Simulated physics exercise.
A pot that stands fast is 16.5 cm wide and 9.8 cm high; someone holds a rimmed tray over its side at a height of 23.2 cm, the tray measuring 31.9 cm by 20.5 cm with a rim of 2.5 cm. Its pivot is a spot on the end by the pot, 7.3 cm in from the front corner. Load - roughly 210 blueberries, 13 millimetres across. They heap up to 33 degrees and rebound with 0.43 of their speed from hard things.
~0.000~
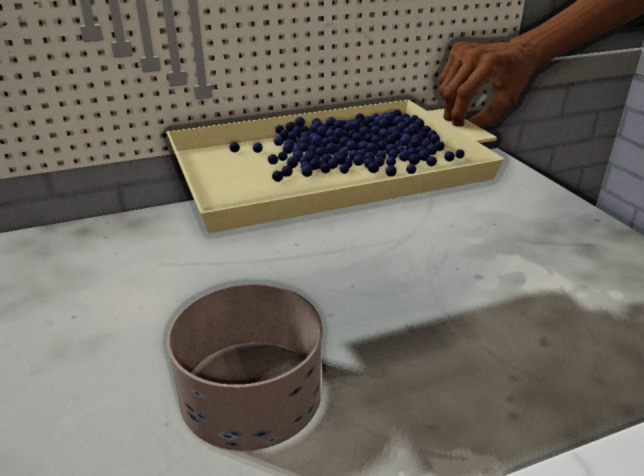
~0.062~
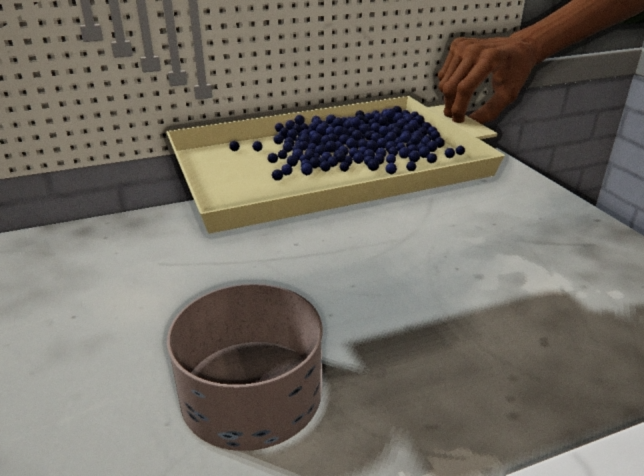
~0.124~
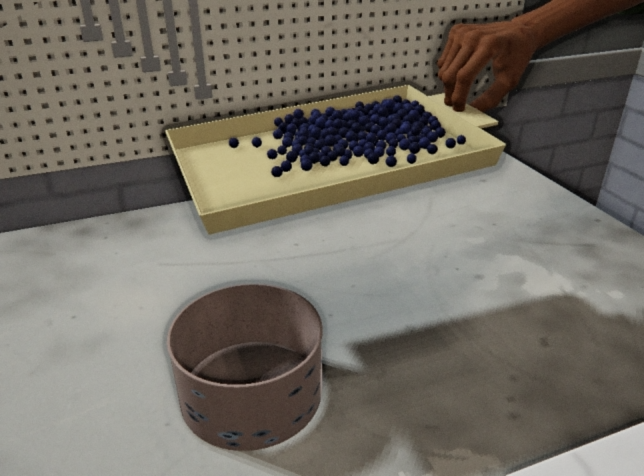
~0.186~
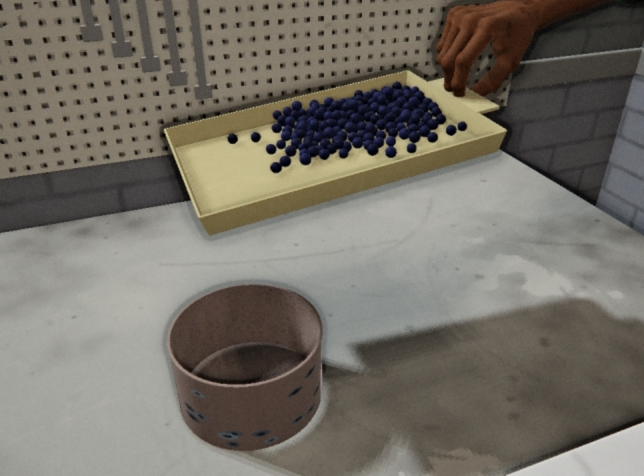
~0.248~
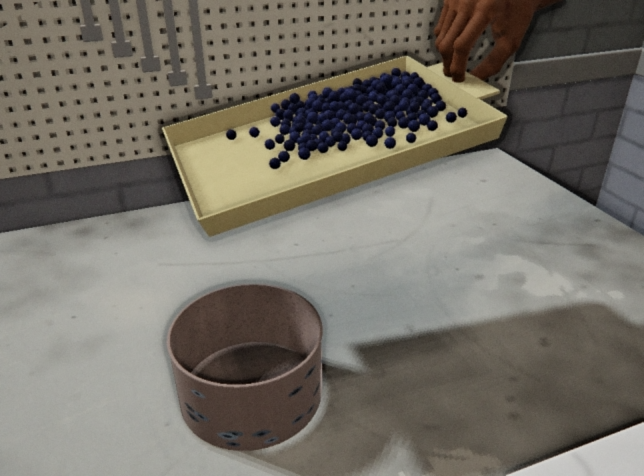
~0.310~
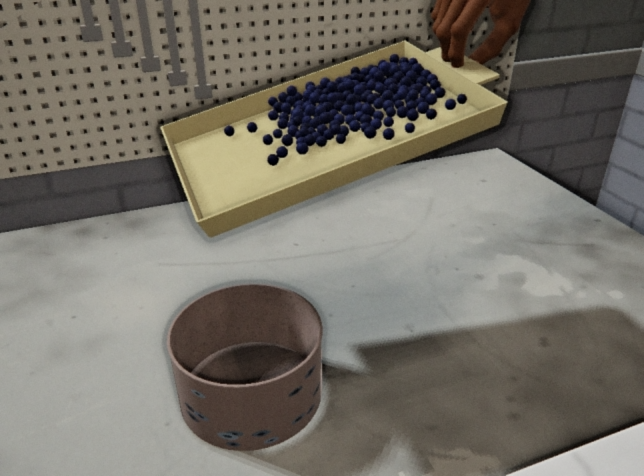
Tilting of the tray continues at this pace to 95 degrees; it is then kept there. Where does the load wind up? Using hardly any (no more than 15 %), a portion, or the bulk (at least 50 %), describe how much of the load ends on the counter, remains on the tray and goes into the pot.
Counter: The bulk, tray: Hardly any, pot: A portion.
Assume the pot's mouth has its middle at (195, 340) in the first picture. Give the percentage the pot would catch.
I'd put it at around 75 per cent.
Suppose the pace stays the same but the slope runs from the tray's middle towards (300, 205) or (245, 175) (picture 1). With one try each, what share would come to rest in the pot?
Some 85 and 0 per cent.
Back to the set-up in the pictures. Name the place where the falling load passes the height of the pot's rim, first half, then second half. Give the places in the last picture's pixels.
First near (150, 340), then at (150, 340).
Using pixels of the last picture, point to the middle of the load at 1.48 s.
Approx. (188, 171).
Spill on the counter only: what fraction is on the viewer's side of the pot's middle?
Share: Roughly 40 %.
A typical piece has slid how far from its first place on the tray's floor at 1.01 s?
It has moved some 18 cm from its start.
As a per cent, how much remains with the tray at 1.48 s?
Estimate: Near 80 in a hundred.
After 1.01 s, tilt 52 degrees; the tray holds 95 %, the pot 0 %.
After 1.48 s, tilt 77 degrees; the tray holds 80 %, the pot 0 %.
After 2.02 s, tilt 95 degrees; the tray holds 15 %, the pot 10 %.
By 3.0 s all is still; counter 75 %, tray 0 %, pot 25 %.
